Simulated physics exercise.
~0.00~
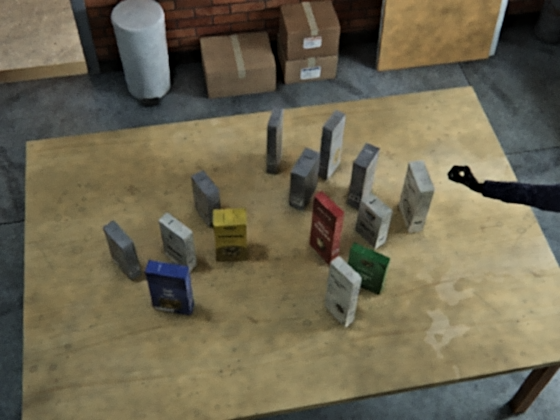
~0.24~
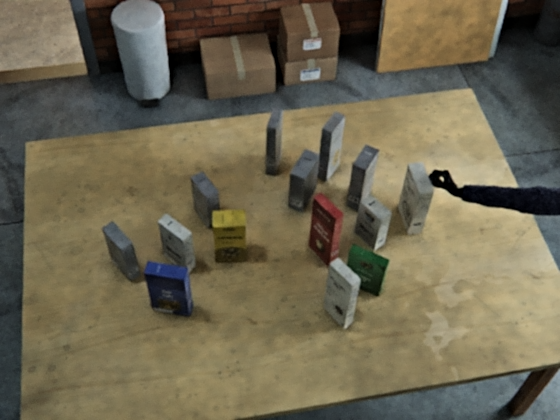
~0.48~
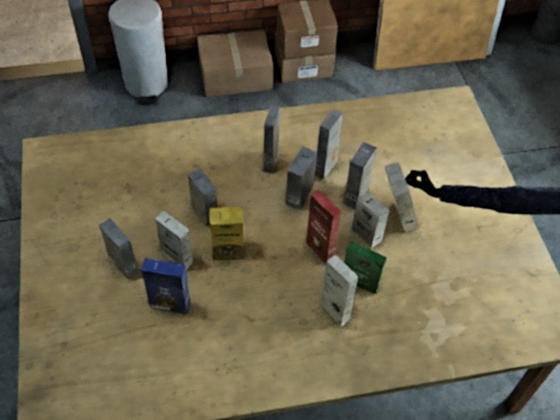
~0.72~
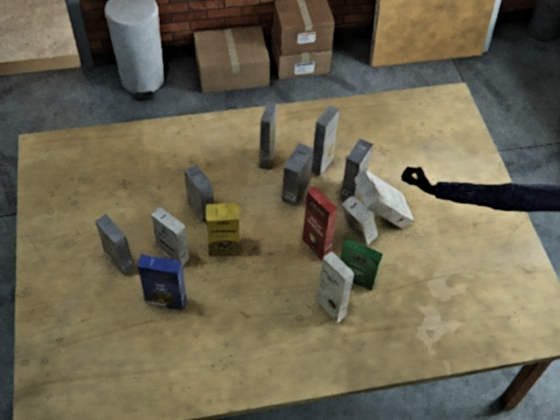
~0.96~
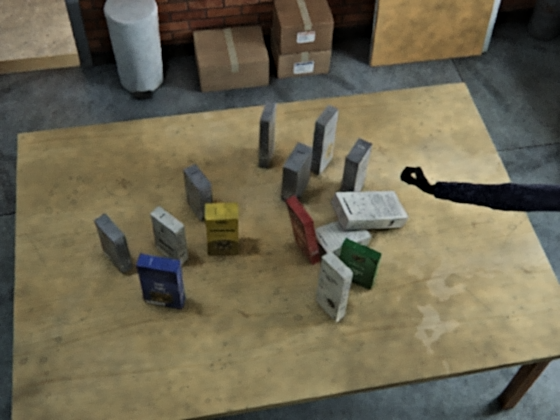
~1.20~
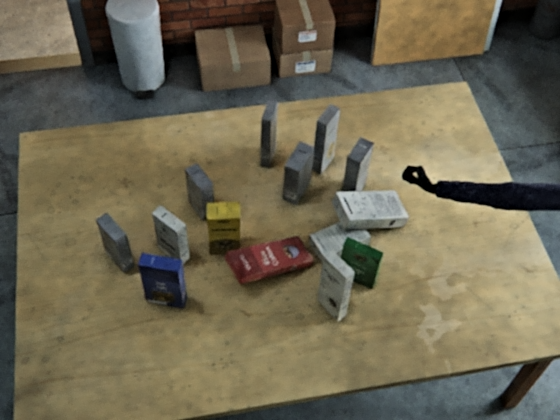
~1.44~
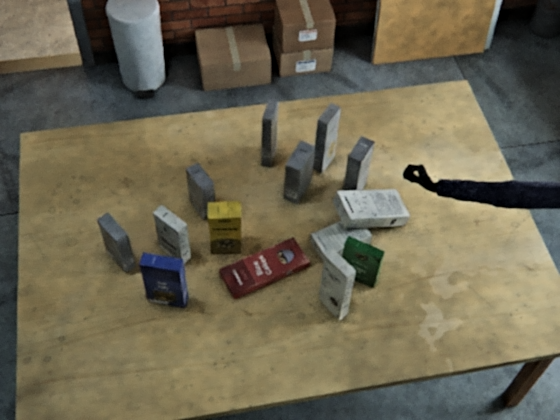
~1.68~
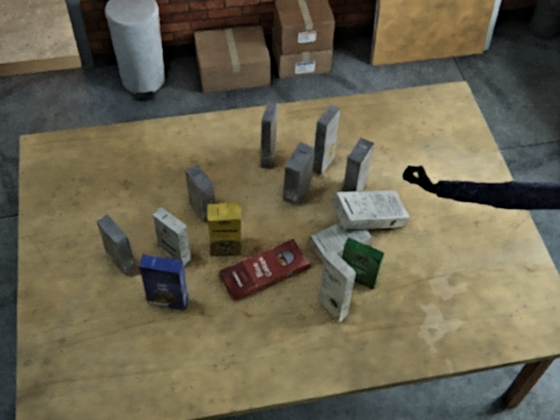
At the start, boxes of several sizes stand upright across a wooden table, among them a red, a yellow, a blue and a green one, while a dark-sleeved arm reaches in from the right. The hand moves to the tall pale box at the right and tips it leftward. That box leans into a smaller white one, and both topple and come down flat. The red box beside them then tilts, falls to the left and slides slightly before coming to rest. At the end, these three lie on the table, while the others remain standing and the hand hovers still.
